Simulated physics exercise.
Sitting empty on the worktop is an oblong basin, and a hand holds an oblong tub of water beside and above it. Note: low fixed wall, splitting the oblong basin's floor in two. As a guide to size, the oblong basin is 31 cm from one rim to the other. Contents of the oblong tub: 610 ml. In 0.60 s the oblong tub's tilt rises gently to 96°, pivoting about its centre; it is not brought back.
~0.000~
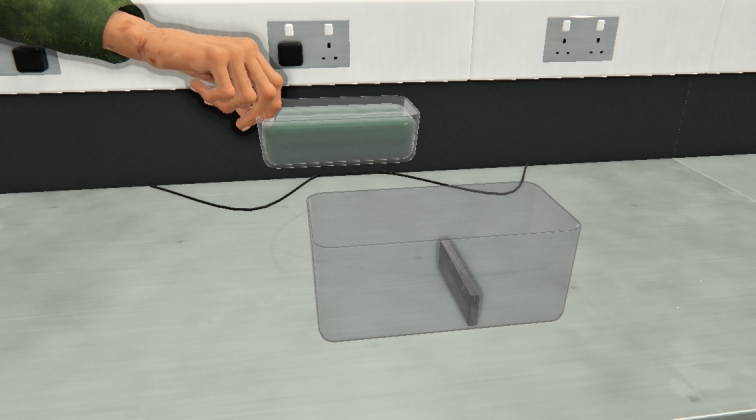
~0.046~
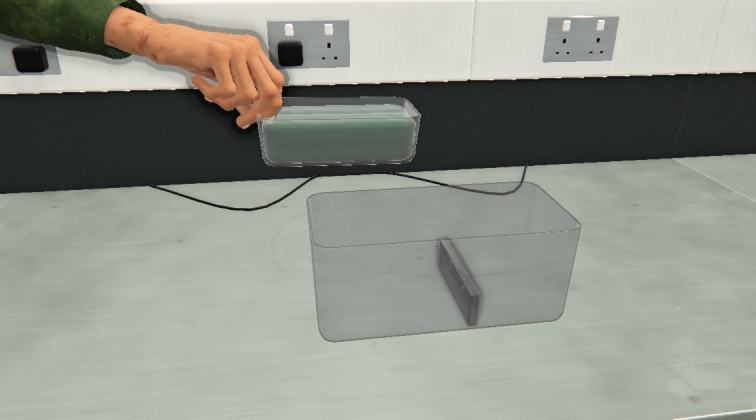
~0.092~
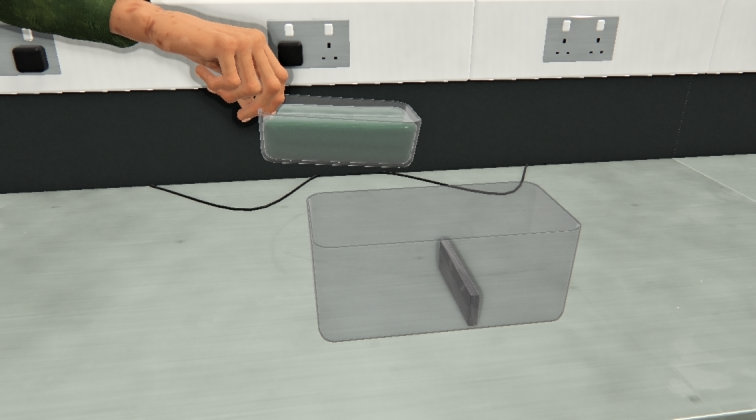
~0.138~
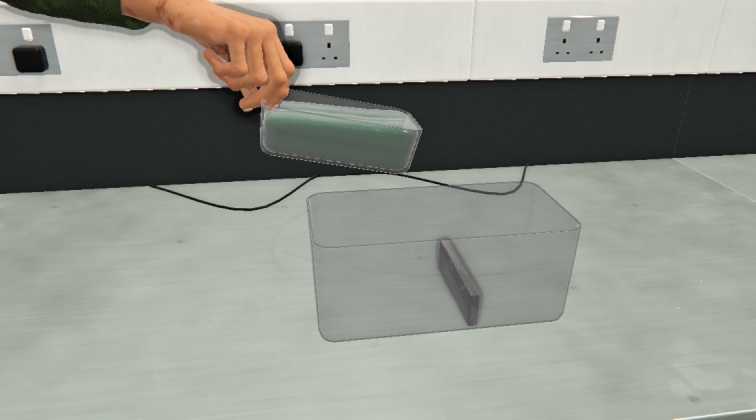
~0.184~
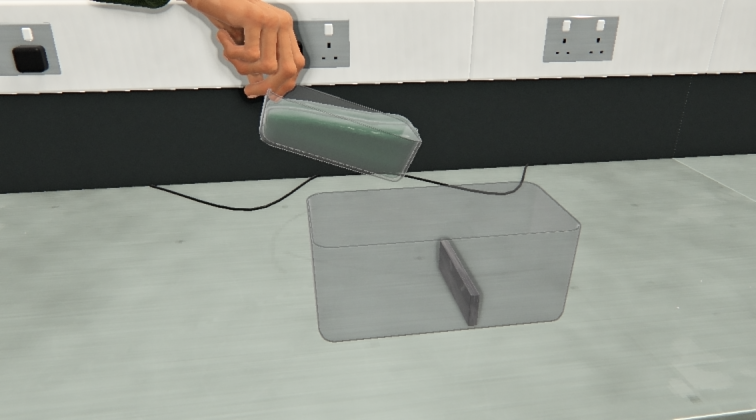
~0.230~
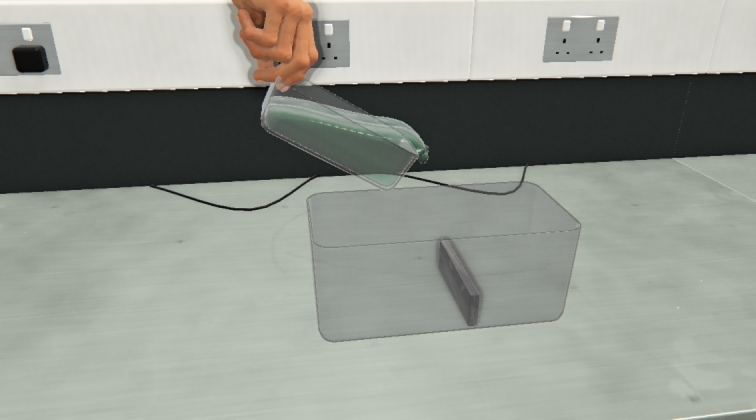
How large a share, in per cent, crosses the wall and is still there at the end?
A share of about 25 per cent.
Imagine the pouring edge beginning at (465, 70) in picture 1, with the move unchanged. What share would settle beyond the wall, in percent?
In that case roughly 75 per cent.
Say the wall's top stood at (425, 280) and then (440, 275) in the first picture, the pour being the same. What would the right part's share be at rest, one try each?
Respectively 70 and 65 %.
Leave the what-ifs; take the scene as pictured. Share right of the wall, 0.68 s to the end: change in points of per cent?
A gain, roughly 1.
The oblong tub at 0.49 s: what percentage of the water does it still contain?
Remaining: Near 7 % of the total.
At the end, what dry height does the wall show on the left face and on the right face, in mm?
Left side: Around 28 mm. Right side: Around 36 mm.
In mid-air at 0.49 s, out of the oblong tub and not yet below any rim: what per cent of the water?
I'd say close to 22 per cent.
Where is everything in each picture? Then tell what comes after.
The first picture shows tilt 0°; pouring edge (412, 107); surface from (262, 118) to (409, 112); the oblong basin's rim runs from (310, 220) to (557, 204); the wall's top is at (458, 266).
The second picture shows tilt 1°; pouring edge (413, 109); surface from (262, 117) to (410, 113).
The third picture shows tilt 5°; pouring edge (414, 114); surface from (263, 114) to (410, 116).
The fourth picture shows tilt 12°; pouring edge (414, 123); surface from (264, 110) to (412, 118).
The fifth picture shows tilt 21°; pouring edge (414, 134); surface from (267, 107) to (407, 125); 2 per cent is over the edge.
The sixth picture shows tilt 31°; pouring edge (411, 147); surface from (265, 103) to (389, 125); 9 per cent is over the edge.
Then, 0.49 s in, the tilt is 88° and 7 per cent is still to pour, 55 is left of the wall and 16 right of it.
Then, 0.68 s in, the tilt is 96° and 1 per cent is still to pour, 74 is left of the wall and 24 right of it.
Then, 0.88 s in, the tilt is 96° and 0 per cent is still to pour, 72 is left of the wall and 24 right of it.
Then, 1.10 s in, the tilt is 96° and 0 per cent is still to pour, 72 is left of the wall and 24 right of it.
Finally, 72 per cent lies left of the wall, 25 right of it and 3 outside.
